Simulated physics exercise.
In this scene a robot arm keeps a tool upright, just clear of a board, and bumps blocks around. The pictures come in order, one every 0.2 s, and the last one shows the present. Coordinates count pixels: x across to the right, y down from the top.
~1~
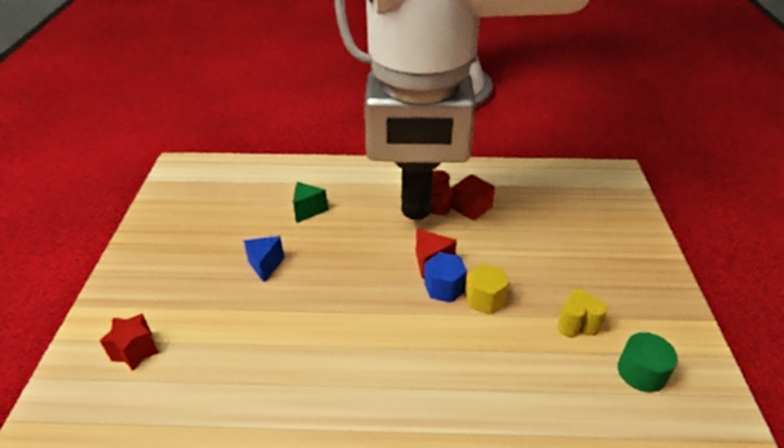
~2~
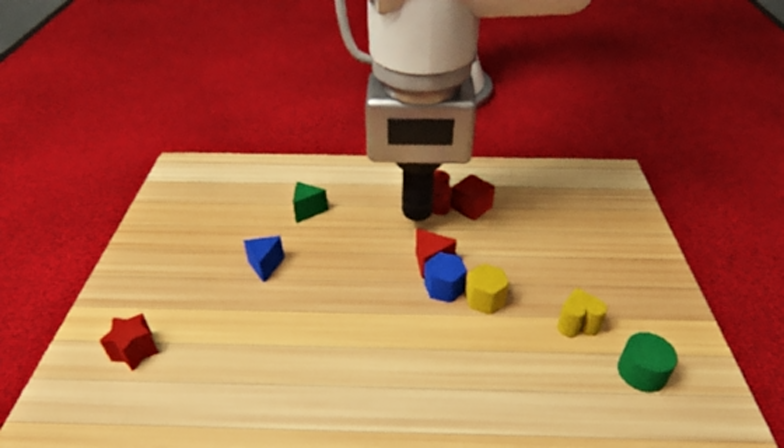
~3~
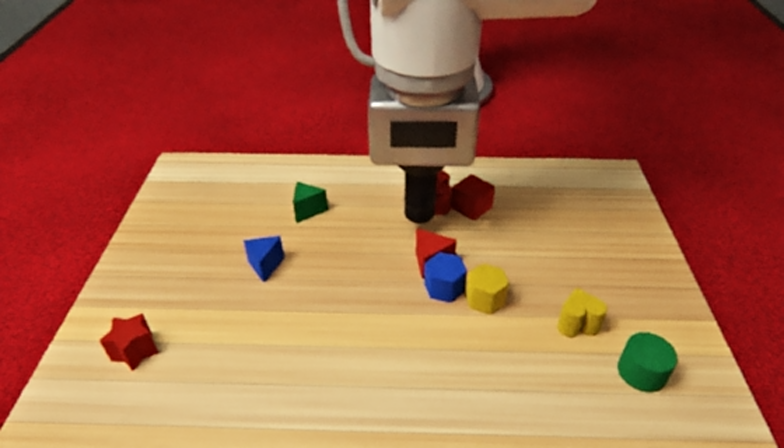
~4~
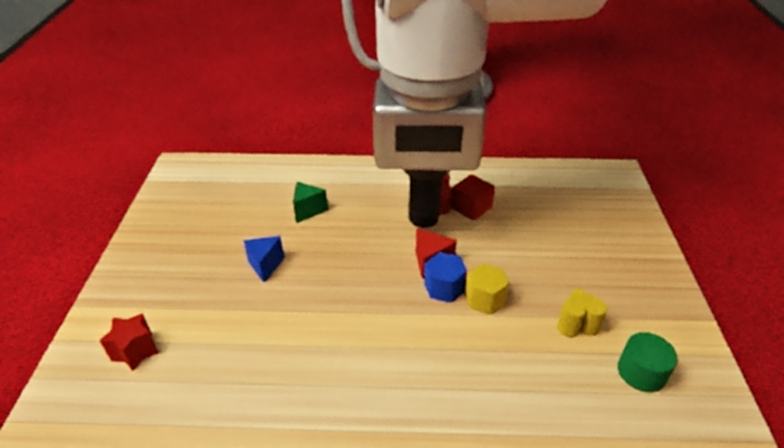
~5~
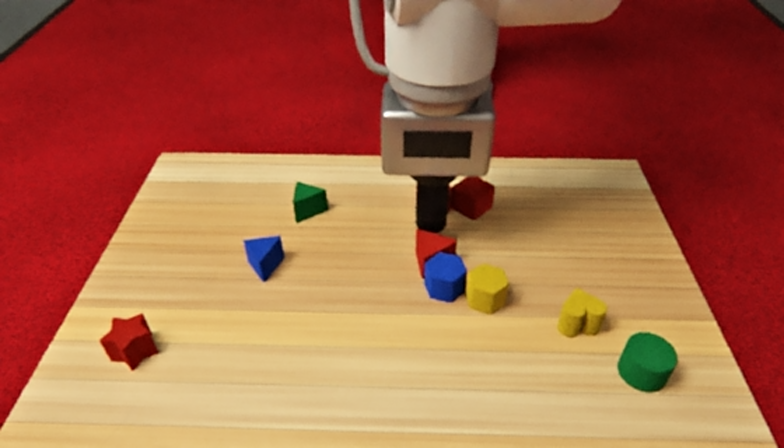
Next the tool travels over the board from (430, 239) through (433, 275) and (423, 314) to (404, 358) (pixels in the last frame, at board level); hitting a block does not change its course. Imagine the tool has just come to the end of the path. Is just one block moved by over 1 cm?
Answer: No.
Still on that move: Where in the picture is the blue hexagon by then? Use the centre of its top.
It ends at (471, 311).
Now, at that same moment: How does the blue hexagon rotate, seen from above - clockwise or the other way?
Anticlockwise.
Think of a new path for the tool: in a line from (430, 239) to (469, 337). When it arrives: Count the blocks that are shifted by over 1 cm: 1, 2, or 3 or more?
Three or more blocks.
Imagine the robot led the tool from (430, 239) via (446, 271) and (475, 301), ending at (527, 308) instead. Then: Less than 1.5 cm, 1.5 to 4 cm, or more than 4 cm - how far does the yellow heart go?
Its final spot will lie 1.5 to 4 cm from the current one.
On the path given first. One third of the way, tool at (434, 261); red triangle at (434, 277); blue hexagon at (459, 295); yellow hexagon at (492, 280), turned 15° anticlockwise.
Two thirds of the way, tool at (423, 301); red triangle at (431, 320), turned 45° anticlockwise; blue hexagon at (471, 311), turned 30° anticlockwise; yellow hexagon at (492, 280), turned 15° anticlockwise.
At the end, tool at (405, 343); red triangle at (427, 361), turned 70° anticlockwise; red heart unmoved; blue hexagon at (471, 311), turned 30° anticlockwise; yellow hexagon at (492, 280), turned 15° anticlockwise.
